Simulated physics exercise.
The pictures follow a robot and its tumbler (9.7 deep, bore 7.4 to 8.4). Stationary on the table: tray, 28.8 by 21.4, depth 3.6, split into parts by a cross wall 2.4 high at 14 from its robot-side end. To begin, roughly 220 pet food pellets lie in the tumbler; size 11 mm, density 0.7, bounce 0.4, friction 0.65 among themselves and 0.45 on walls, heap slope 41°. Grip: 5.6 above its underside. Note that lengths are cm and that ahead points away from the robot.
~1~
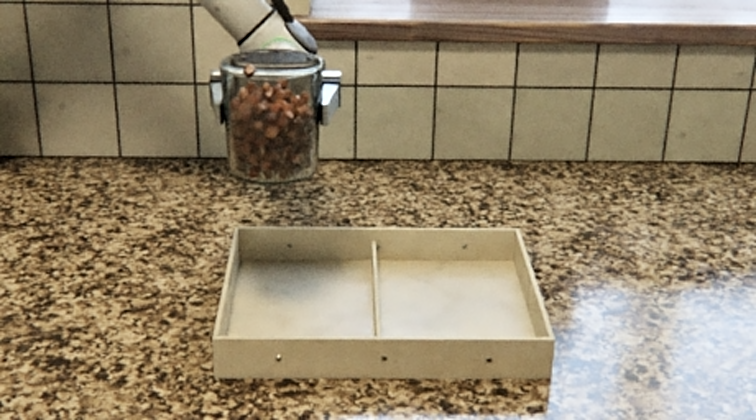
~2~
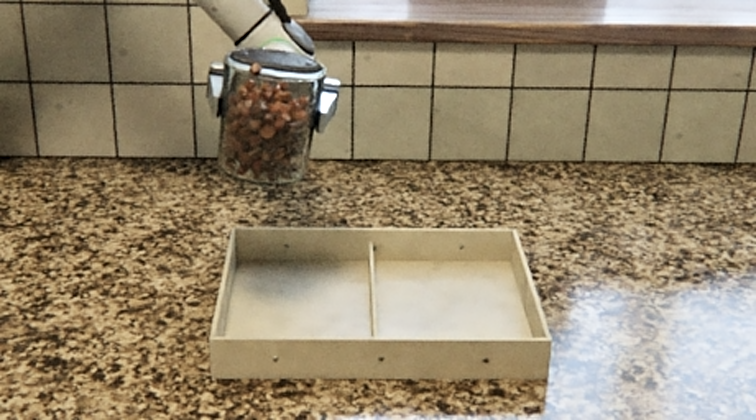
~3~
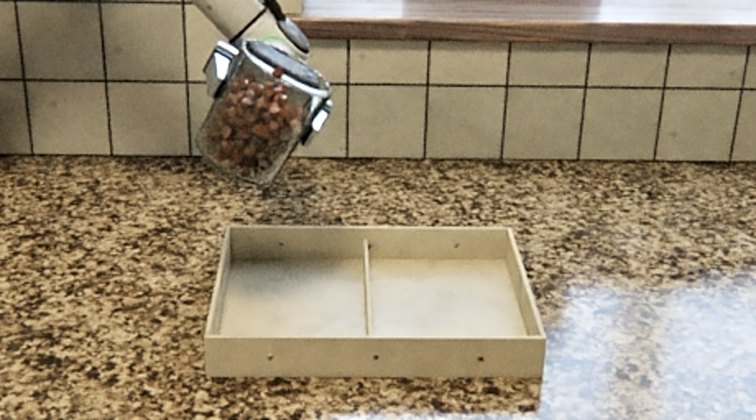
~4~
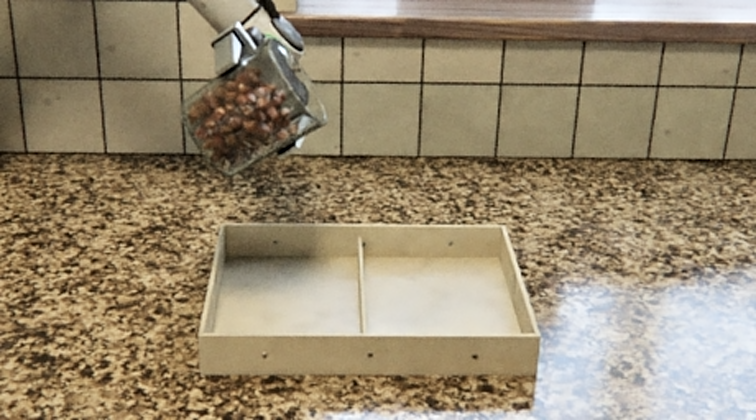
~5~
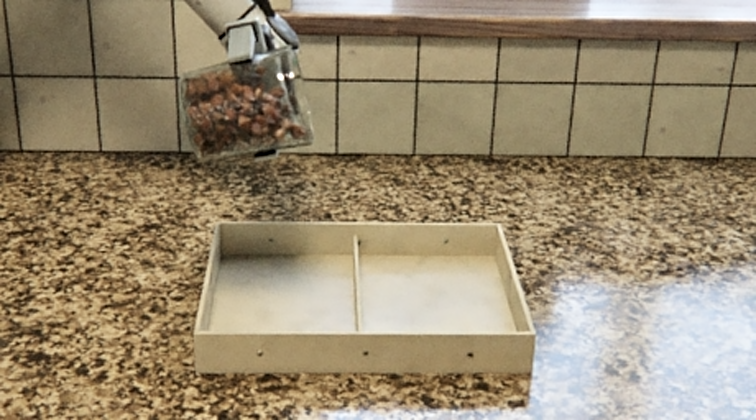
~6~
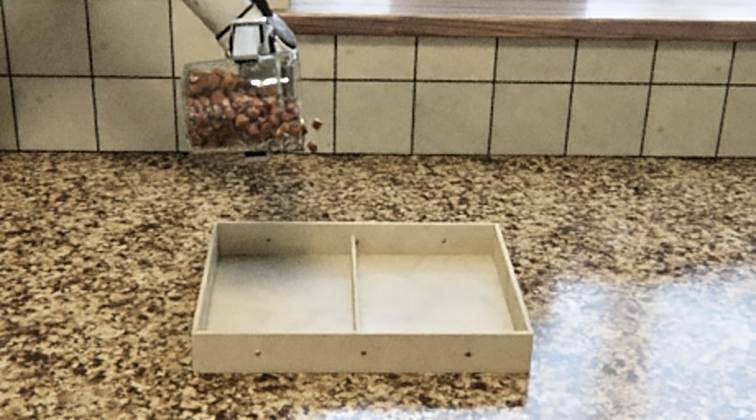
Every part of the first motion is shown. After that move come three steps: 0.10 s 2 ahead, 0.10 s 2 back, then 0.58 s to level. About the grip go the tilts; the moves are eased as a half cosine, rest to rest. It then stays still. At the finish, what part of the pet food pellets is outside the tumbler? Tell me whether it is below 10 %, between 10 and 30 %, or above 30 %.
That share comes out between 10 and 30 %.
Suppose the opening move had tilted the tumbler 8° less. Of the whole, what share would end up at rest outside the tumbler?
About 5 %.
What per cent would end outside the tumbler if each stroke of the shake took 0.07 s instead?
Estimate for that case: 35 %.
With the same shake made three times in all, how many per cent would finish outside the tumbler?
In that case, some 40 per cent.
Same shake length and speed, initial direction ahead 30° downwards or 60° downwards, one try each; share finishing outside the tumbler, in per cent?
About 5 and 5 per cent.
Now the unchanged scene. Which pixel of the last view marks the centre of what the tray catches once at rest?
Estimated centre at around (346, 301).
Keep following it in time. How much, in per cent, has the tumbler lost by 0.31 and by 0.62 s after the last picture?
In turn: 15 %, then 15 %.
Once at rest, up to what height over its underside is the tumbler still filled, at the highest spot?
About 9.0 cm.
Then, 0.31 s later, tilted 77° forward, highest piece 21 above the table; 189 in the tumbler, 15 in the robot-side part, 7 in the far-side part, 6 in flight or on a rim.
Then, 0.62 s later, tilted 14° forward, highest piece 24 above the table; 183 in the tumbler, 19 in the robot-side part, 15 in the far-side part.
Then, 0.98 s later, level, highest piece 24 above the table; 183 in the tumbler, 19 in the robot-side part, 15 in the far-side part.
Then, 2.03 s later, level, highest piece 24 above the table; 183 in the tumbler, 19 in the robot-side part, 15 in the far-side part.
At rest, 183 in the tumbler, 19 in the robot-side part, 15 in the far-side part. That is 16 % outside the tumbler.
